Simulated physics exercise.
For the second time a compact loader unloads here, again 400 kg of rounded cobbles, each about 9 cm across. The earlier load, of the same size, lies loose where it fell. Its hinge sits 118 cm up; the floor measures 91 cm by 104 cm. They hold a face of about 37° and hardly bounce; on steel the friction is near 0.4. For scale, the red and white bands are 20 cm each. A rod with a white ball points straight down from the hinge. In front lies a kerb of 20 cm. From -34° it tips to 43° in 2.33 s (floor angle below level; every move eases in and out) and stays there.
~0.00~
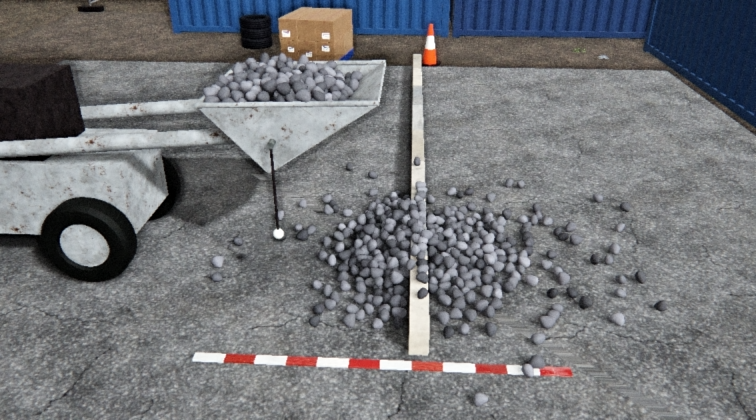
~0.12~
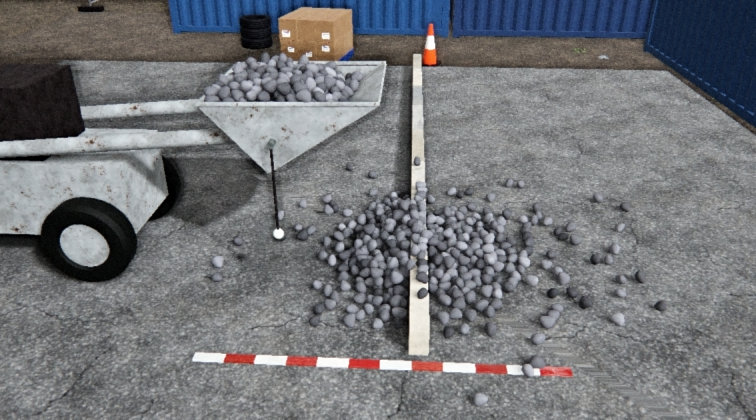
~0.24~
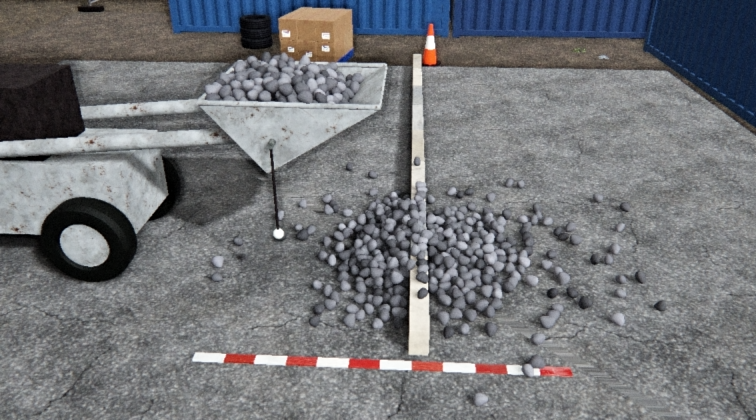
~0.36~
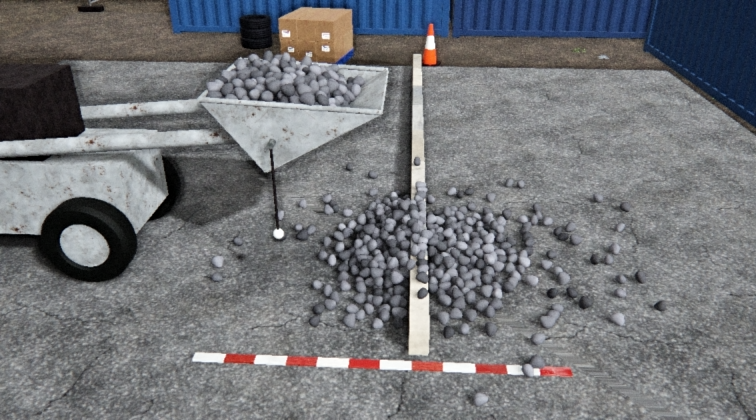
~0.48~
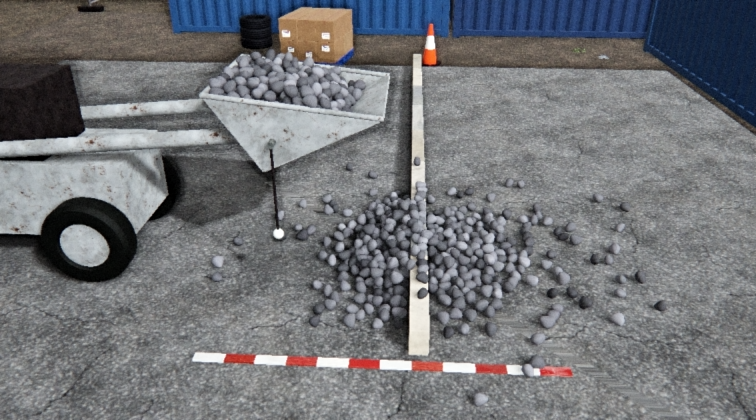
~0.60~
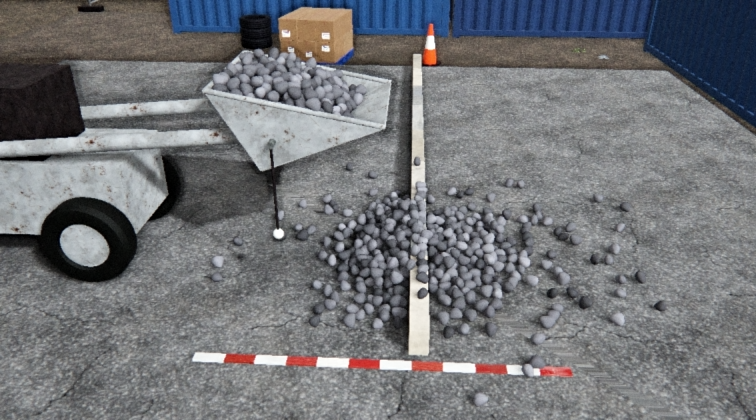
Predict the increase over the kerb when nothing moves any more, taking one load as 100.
Some 18 per cent is added.
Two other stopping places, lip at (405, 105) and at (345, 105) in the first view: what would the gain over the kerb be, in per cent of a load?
Near 50 per cent from the first place, 0 from the second.
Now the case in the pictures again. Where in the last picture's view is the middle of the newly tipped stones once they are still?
Around (381, 237).
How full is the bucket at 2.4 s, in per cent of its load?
About 5 per cent.
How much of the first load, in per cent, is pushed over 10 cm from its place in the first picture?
Roughly 15 per cent of them.
After 1.8 s the floor is at 31°; in per cent of one load, 80 in the bucket, 77 on this side of the kerb, 45 over the kerb; the foremost stones are at (622, 247).
After 2.4 s the floor is at 43°; in per cent of one load, 5 in the bucket, 138 on this side of the kerb, 58 over the kerb; the foremost stones are at (622, 247).
After 2.8 s the floor is at 43°; in per cent of one load, 0 in the bucket, 139 on this side of the kerb, 62 over the kerb; the foremost stones are at (622, 247).
After 5.4 s the floor is at 43°; in per cent of one load, 0 in the bucket, 138 on this side of the kerb, 63 over the kerb; the foremost stones are at (622, 247). Net gain over the kerb, 18.
